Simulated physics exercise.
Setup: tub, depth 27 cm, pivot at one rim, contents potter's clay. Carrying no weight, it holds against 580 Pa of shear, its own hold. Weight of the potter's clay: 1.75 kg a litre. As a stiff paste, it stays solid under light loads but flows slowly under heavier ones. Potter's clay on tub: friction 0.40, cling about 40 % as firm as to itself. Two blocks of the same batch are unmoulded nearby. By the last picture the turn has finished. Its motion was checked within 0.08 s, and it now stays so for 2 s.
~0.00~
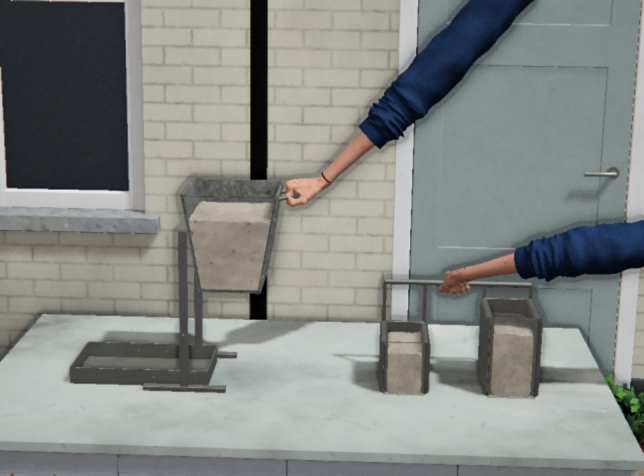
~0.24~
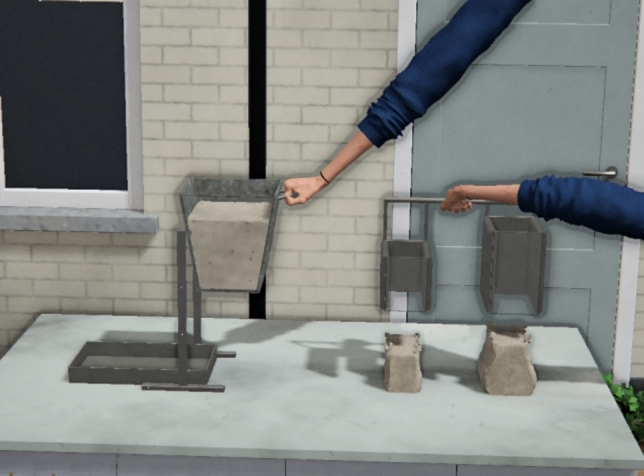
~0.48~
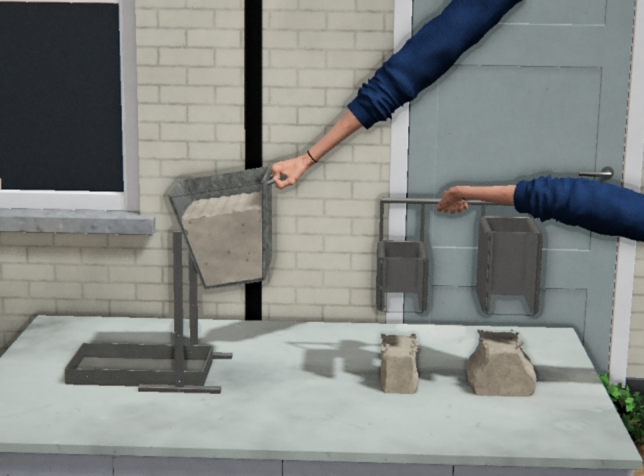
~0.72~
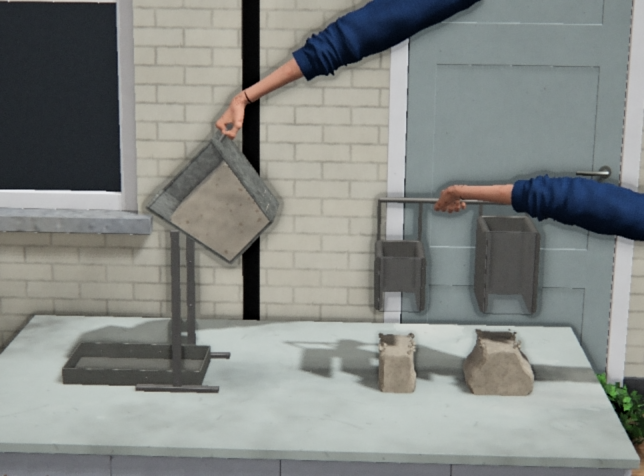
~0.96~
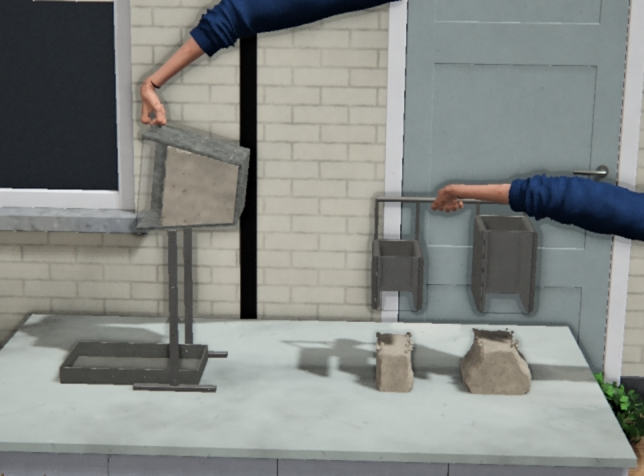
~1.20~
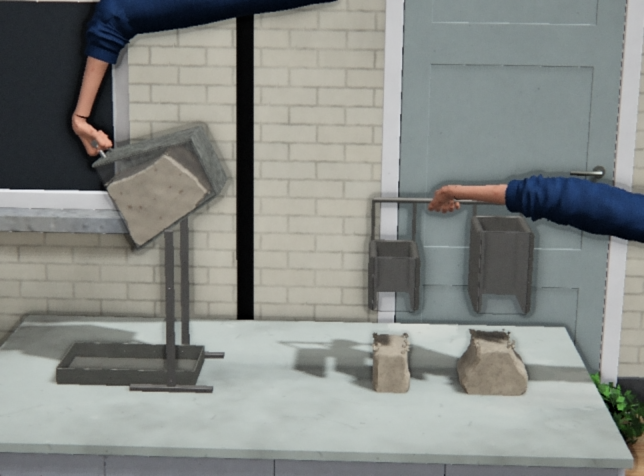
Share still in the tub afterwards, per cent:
Near 0 %.
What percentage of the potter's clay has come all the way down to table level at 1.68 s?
100 %.
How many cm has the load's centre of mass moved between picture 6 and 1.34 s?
About 14 cm.
By 1.34 s, the tub is at 116 degrees and holds 47 %.
By 1.51 s, the tub is at 116 degrees and holds 0 %.
By 1.68 s, the tub is at 116 degrees and holds 0 %.
By 1.85 s, the tub is at 116 degrees and holds 0 %.
By 3.20 s, at the end, the tub is at 116 degrees and holds 0 %.
